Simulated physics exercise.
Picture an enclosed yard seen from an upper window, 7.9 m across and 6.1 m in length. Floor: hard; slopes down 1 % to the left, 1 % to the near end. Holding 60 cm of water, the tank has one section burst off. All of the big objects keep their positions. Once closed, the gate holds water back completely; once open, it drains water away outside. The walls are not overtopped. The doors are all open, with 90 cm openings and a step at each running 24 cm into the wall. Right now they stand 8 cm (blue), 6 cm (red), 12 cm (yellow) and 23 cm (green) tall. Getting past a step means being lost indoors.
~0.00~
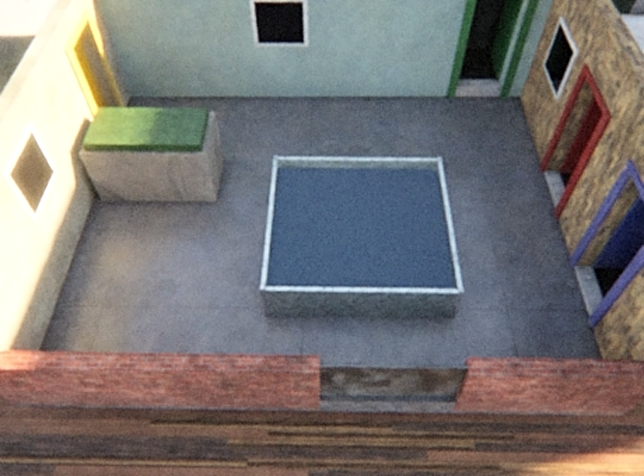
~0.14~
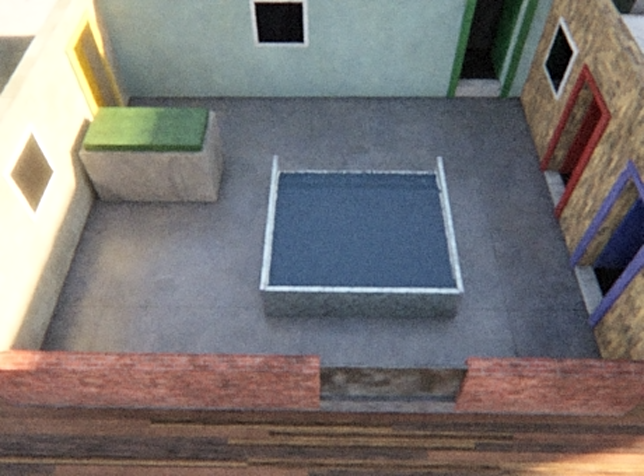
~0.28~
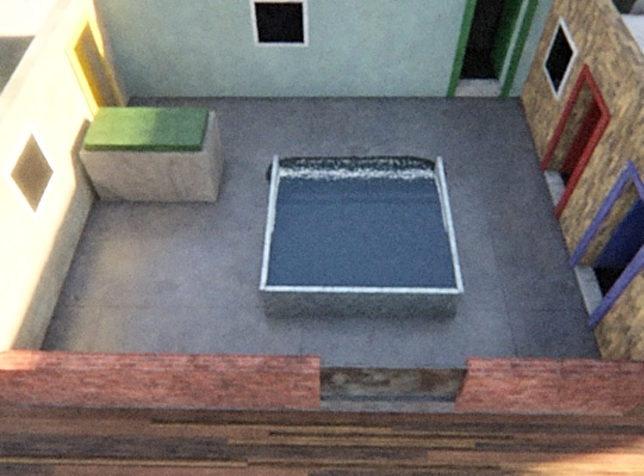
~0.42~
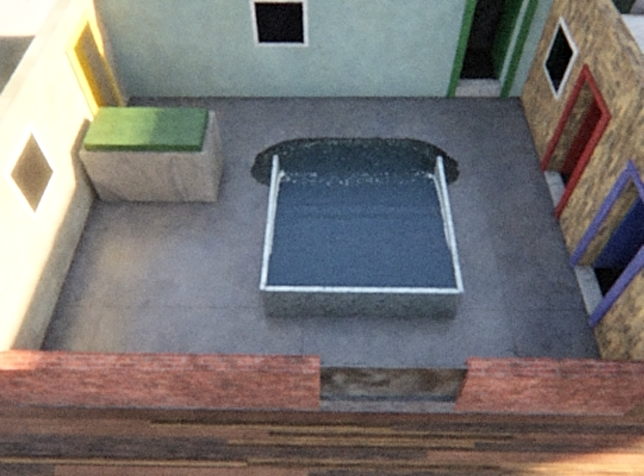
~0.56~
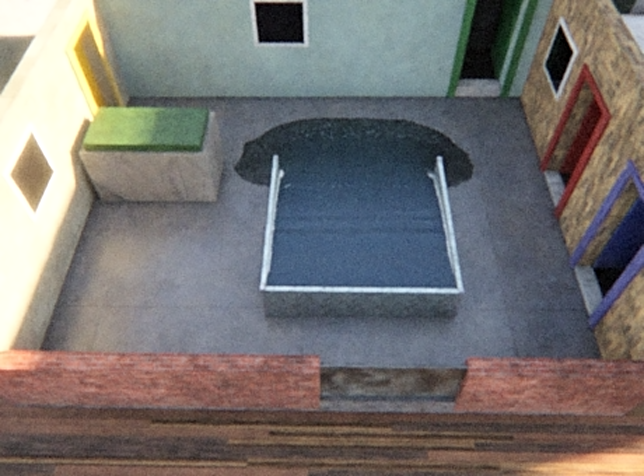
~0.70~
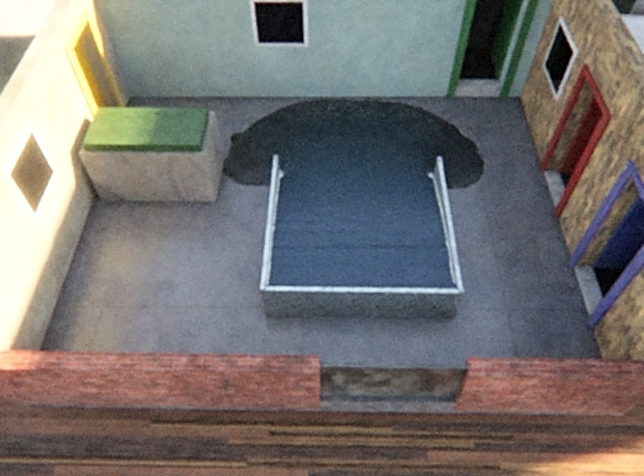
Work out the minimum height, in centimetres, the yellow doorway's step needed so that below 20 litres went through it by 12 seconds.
The minimum is roughly 28 cm.
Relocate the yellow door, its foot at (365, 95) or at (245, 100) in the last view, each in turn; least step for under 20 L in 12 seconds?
First place around 32 cm, second around 17 cm.
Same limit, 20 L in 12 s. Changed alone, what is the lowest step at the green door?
Door green, min height approx. 18 cm.
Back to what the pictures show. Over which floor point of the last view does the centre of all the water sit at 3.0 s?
Around (342, 159).
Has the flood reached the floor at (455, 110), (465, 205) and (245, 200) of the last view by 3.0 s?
In the order asked: Soaked, untouched, untouched.
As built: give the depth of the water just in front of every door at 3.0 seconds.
Lab note, cm: Blue 0; red 3; yellow 25; green 18.
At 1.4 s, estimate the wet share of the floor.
Wet share: Around 30 %.
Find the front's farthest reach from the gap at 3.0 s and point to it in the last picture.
Near pixel (129, 101).
After 1.4 s water covers 30 % of the floor, deepest (40 cm) near (343, 101); it has not reached the yellow door.
After 3.0 s water covers 40 % of the floor, deepest (37 cm) near (138, 101); 25 cm at the yellow door, 5 litres in over its 12 cm step.
After 12.0 s water covers 95 % of the floor, deepest (18 cm) near (29, 380); 11 cm at the yellow door, 322 litres in over its 12 cm step.
At the yellow door as built, the water arrived by 2.7 s and peaked near 32 cm at 4.4 s.
Run again over the same 12 s with other heights there, 38 litres in over 25 cm, 3 litres over 33.5 cm. The limit of 20 litres is kept from about 28 cm up.
